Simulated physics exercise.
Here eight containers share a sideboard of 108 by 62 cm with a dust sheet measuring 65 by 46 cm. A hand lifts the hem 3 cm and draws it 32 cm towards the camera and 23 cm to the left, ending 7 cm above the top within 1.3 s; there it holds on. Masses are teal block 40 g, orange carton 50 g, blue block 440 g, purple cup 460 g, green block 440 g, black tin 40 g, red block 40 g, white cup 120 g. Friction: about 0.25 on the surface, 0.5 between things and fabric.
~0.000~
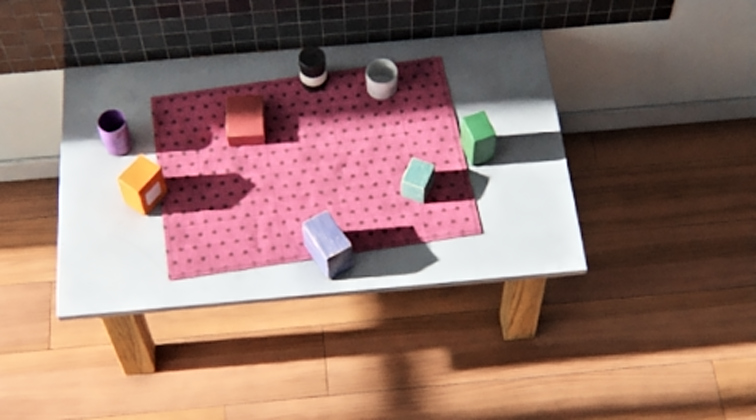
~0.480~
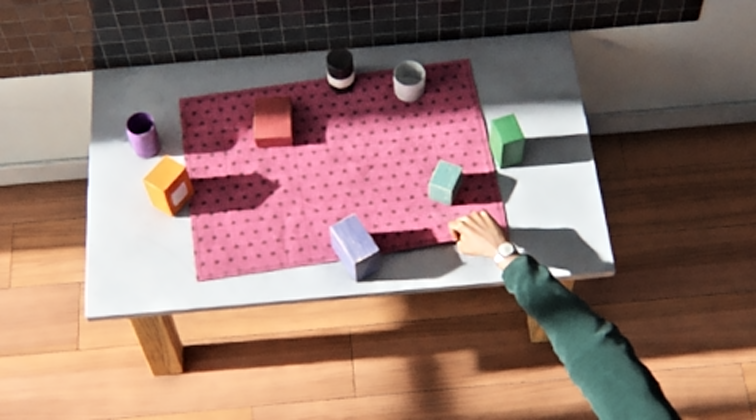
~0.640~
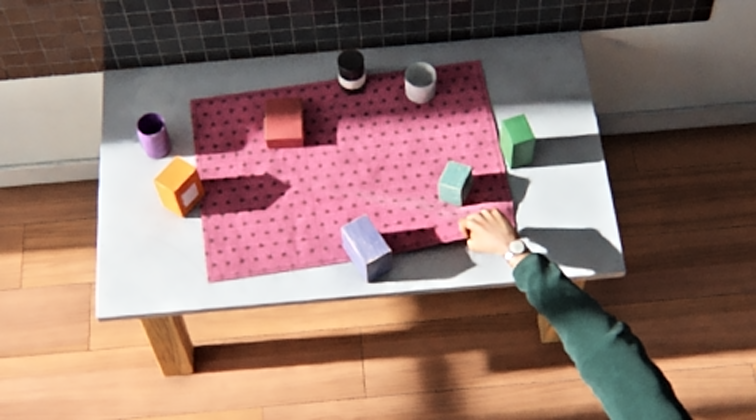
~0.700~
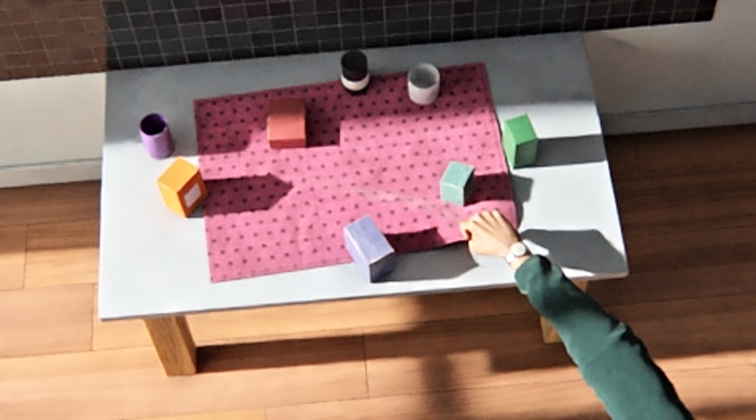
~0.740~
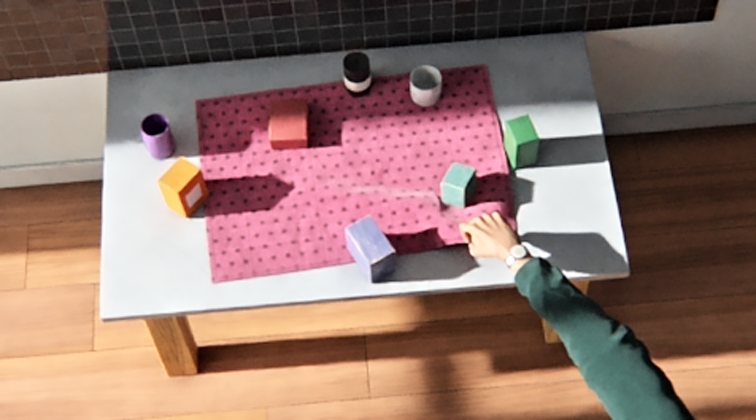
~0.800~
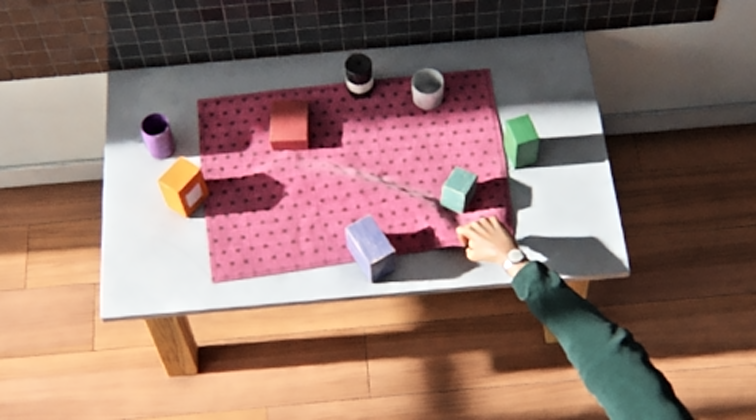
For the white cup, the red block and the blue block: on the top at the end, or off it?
The white cup keeps to the top, the red block stays on, the blue block falls off.
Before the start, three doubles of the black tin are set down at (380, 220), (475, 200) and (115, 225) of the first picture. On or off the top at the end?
In that order: Falls off, stays up, stays on.
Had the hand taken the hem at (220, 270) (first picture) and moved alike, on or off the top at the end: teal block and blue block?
Then: Teal block goes over, blue block drops off.
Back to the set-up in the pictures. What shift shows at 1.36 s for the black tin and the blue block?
About: Black tin 20 cm, blue block 6 cm.
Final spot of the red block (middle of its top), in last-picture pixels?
Around (324, 192).
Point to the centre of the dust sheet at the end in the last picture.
Around (350, 273).
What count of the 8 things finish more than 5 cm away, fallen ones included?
5 of them.
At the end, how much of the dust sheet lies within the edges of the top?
About 65 per cent.
At 1.1 s, 100 % of the dust sheet is still over the top; white cup 10 cm off its start, red block 4 cm off its start, teal block 10 cm off its start.
At 1.4 s, 90 % of the dust sheet is still over the top; white cup 22 cm off its start, red block 12 cm off its start, blue block 6 cm off its start.
At 1.6 s, 75 % of the dust sheet is still over the top; white cup 35 cm off its start at (446, 210), blue block over the edge, red block 18 cm off its start at (327, 179).
At 1.9 s, 65 % of the dust sheet is still over the top; white cup 41 cm off its start, blue block over the edge, red block 20 cm off its start.
At 3.5 s, 65 % of the dust sheet is still over the top; white cup 41 cm off its start at (451, 237), blue block over the edge, red block 21 cm off its start at (324, 192), teal block over the edge.
